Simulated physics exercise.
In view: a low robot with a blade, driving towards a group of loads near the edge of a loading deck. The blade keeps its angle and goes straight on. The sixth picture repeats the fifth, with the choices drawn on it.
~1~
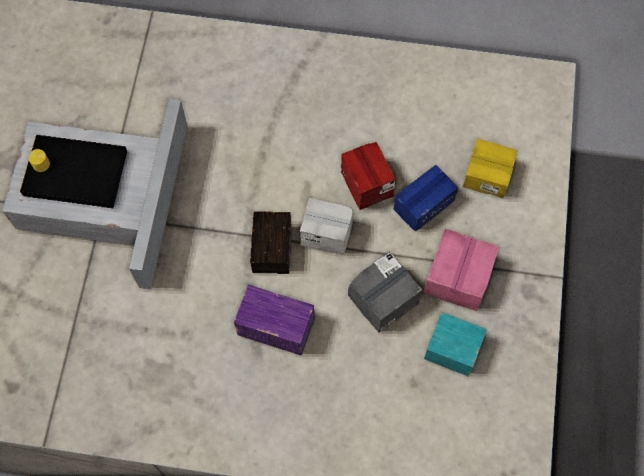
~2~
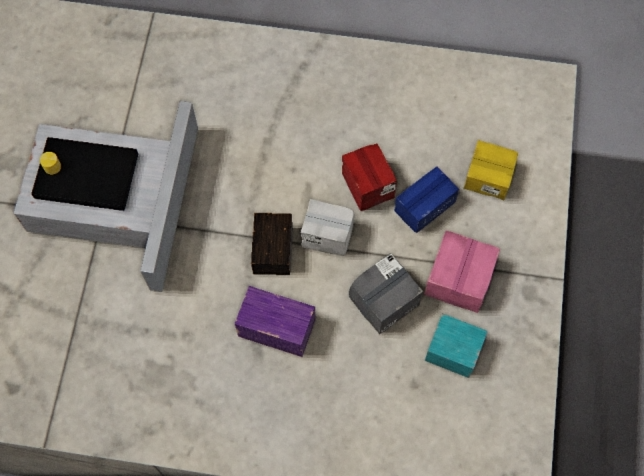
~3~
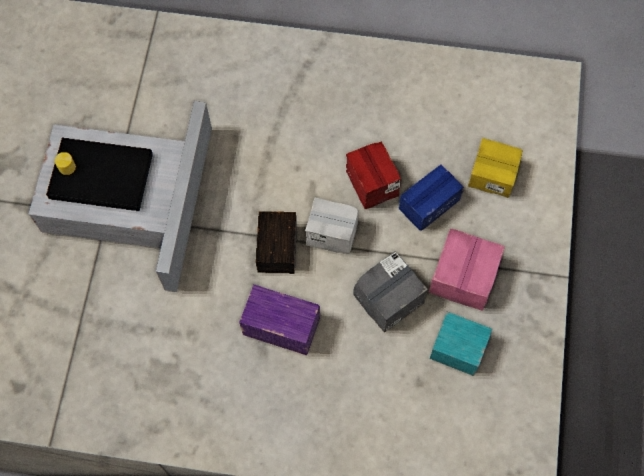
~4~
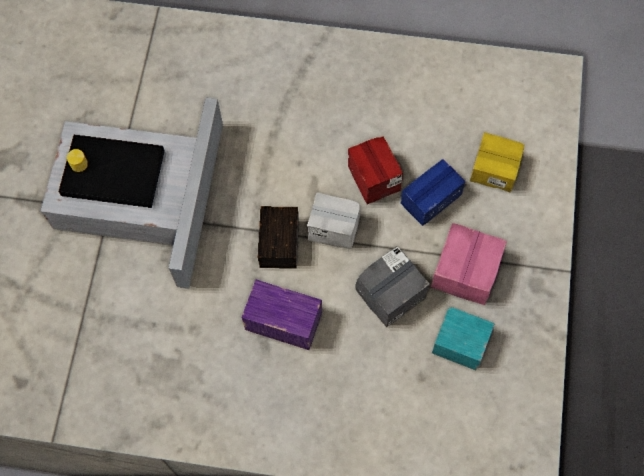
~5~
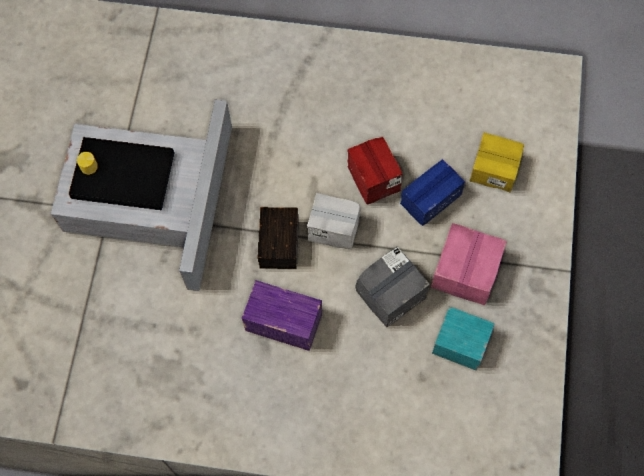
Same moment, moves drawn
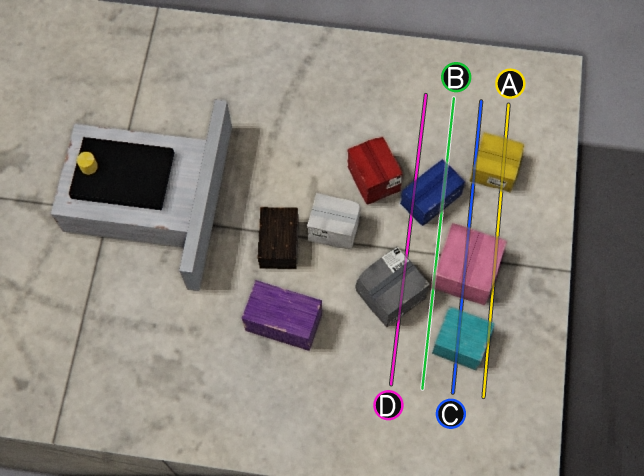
In this clip, a low grey robot with a wide blade moves slowly a short way to the right across a pale tiled surface, nearing a scattered group of colored boxes that stay in place without being touched.
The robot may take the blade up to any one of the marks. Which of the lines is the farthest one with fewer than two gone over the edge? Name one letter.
Line A.
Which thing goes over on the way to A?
It is the pink box.
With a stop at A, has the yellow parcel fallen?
By then, no.
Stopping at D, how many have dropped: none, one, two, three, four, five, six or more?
By then, none.
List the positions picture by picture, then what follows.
In the first picture, white parcel (327, 227); black crate (271, 243); robot (81, 171).
In the second picture, robot (92, 174); yellow parcel (491, 170).
In the third picture, robot (108, 174); pink box (467, 270).
In the fourth picture, robot (119, 171); turquoise crate (462, 339).
In the fifth picture, robot (129, 173); white parcel (334, 222); black crate (279, 238); grey parcel (392, 287).
On the copy, A at (497, 242); B at (439, 235); C at (468, 239); D at (409, 231).
On A. First, robot (234, 187); purple crate (312, 334); white parcel (377, 223).
Then, robot (339, 200); pink box (508, 284); yellow parcel (506, 155).
Finally, robot (421, 210); pink box over the edge; white parcel (560, 247); one fallen.
By contrast, B is within the limit but short; C is within the limit but short; D is within the limit but short.
